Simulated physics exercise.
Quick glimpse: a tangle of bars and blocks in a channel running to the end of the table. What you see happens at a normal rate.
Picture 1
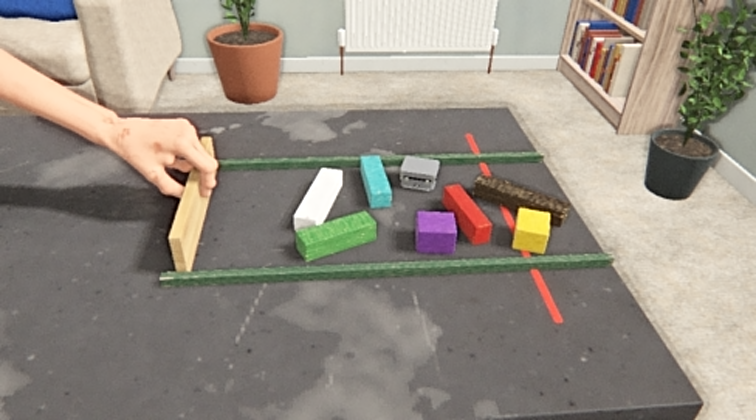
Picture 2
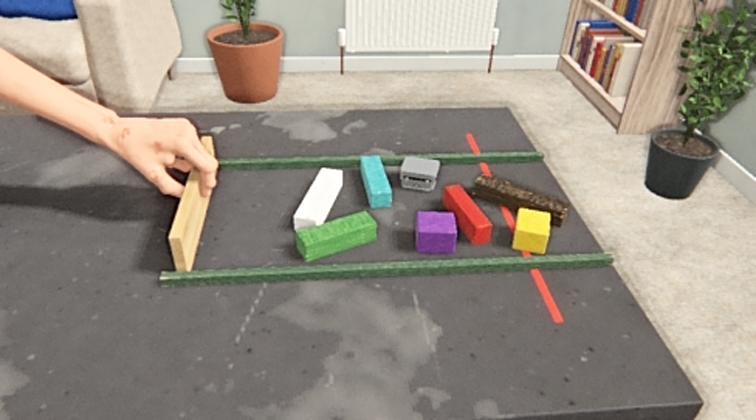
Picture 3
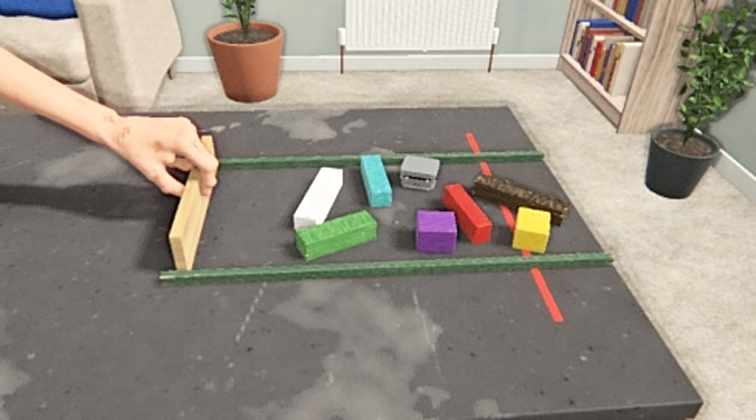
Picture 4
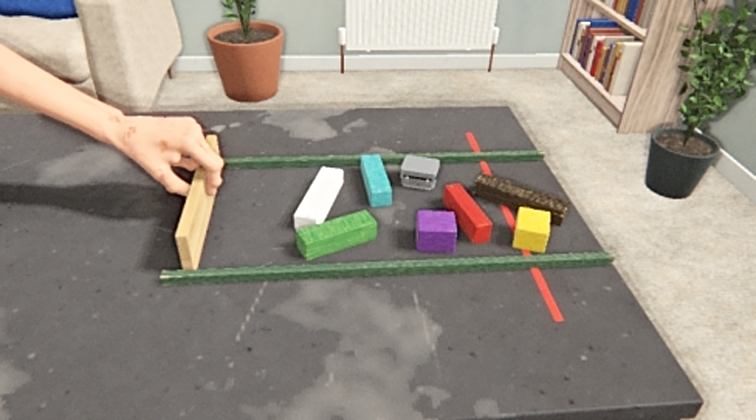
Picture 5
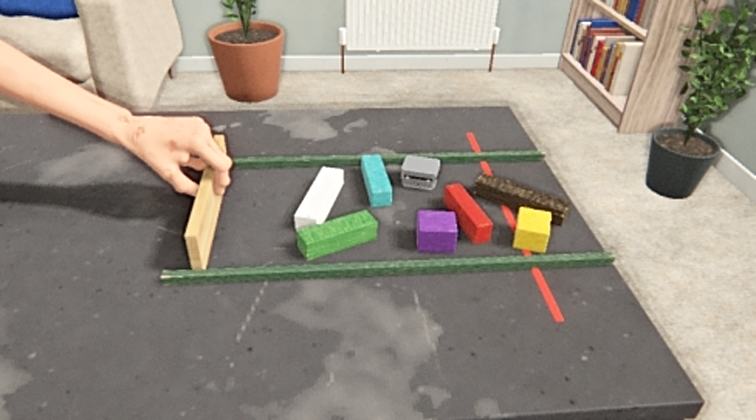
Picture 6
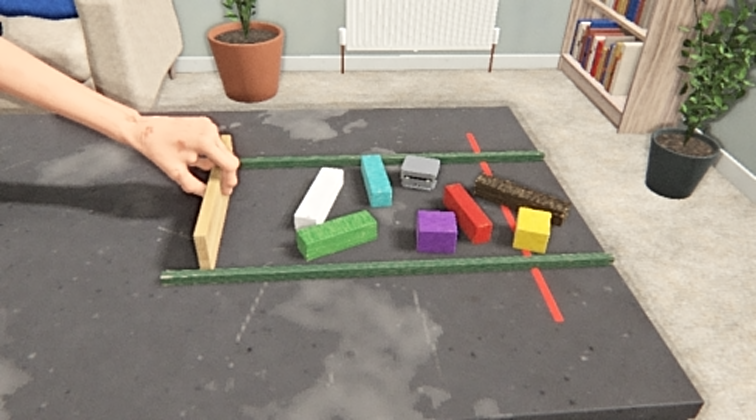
Wooden board held upright by a hand sliding slightly right between green rails, with scattered coloured bars and blocks staying still.
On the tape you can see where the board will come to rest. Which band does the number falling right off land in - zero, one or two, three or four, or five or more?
What drops is a single piece or a pair.
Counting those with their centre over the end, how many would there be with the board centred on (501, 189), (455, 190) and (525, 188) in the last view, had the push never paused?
Taking the places in turn, the counts are 1, 0 and 4.
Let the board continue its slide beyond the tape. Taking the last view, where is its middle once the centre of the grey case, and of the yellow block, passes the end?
The grey case gives roughly (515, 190), the yellow block roughly (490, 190).
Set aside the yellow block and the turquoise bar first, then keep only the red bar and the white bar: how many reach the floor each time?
That gives 0 for the first pair taken away and 0 for the second.
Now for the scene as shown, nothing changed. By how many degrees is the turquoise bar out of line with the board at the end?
It comes to around 0 degrees.
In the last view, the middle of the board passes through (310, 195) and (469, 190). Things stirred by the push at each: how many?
The first count is 2, and then it's 8.
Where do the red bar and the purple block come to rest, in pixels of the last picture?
Near (571, 208) and (577, 236).
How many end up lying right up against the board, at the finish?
2 in contact.
Early on, none off yet; black bar at rest near (521, 199); yellow block at rest near (532, 230); red bar at rest near (466, 213).
A while later, none off yet; black bar at rest near (521, 199); yellow block at rest near (533, 230); red bar travelled a little near (492, 210).
Finally, the number that fall off is one or two; lost, yellow block.
